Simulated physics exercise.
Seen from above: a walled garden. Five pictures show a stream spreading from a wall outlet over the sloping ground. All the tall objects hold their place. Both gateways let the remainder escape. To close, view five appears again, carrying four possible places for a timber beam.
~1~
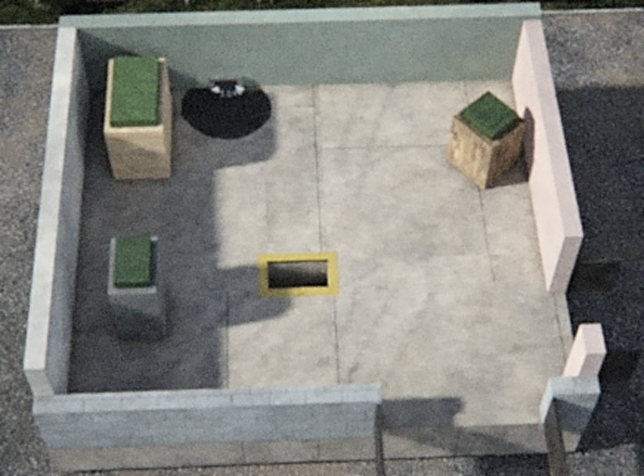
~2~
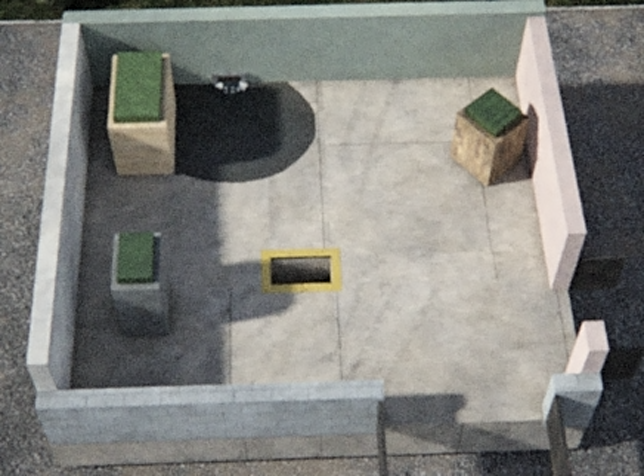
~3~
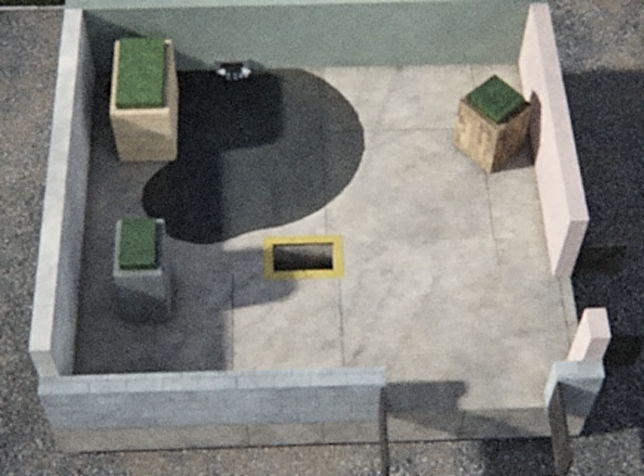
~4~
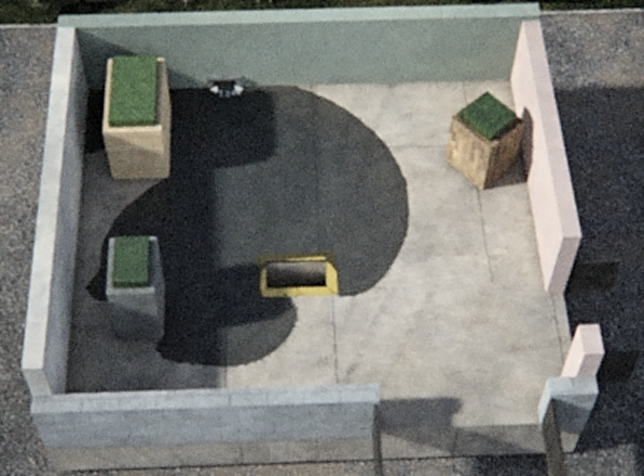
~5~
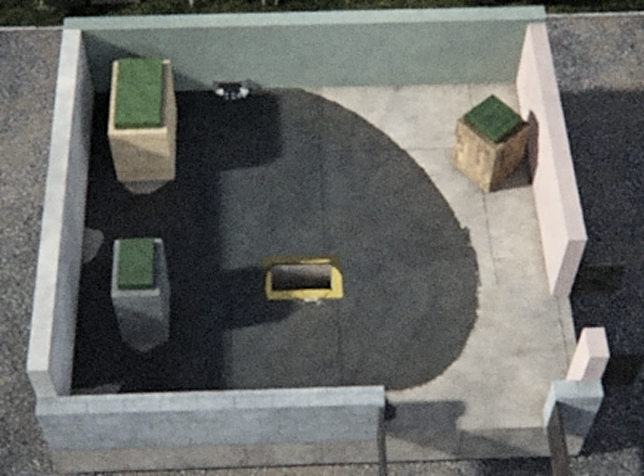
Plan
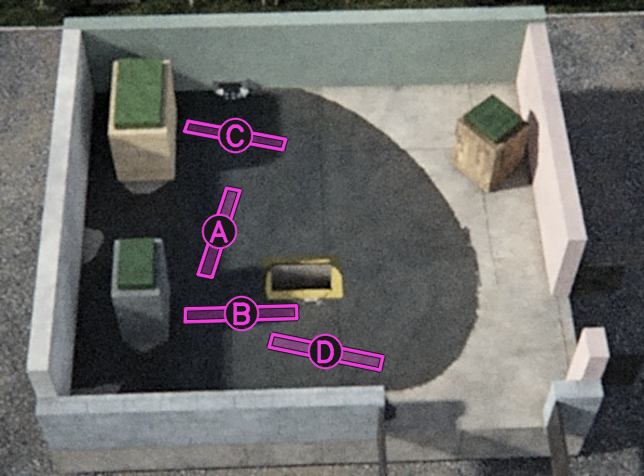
To begin with, a small dark wet patch lies by the back wall of a walled garden, near a block with a green top. The patch spreads toward the front, past the blocks on the left, and reaches the yellow-edged drain, which takes in water. It then surrounds the drain and widens rightward across the floor.
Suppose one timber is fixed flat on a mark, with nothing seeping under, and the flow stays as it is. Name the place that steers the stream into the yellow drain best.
I would pick position B.
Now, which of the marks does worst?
That would be C.
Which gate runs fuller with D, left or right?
The left one.
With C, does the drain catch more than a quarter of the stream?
No, it does not.
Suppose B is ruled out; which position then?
The answer is D.
On the marked copy, A from (205, 275) to (233, 189); B from (185, 315) to (296, 312); C from (186, 126) to (284, 144); D from (270, 340) to (381, 363).
With A, about 23 % of the stream goes into the yellow drain, about 76 % out by the gates.
With B, about 54 % of the stream goes into the yellow drain, about 45 % out by the gates.
With C, about 11 % of the stream goes into the yellow drain, about 88 % out by the gates.
With D, about 32 % of the stream goes into the yellow drain, about 67 % out by the gates.
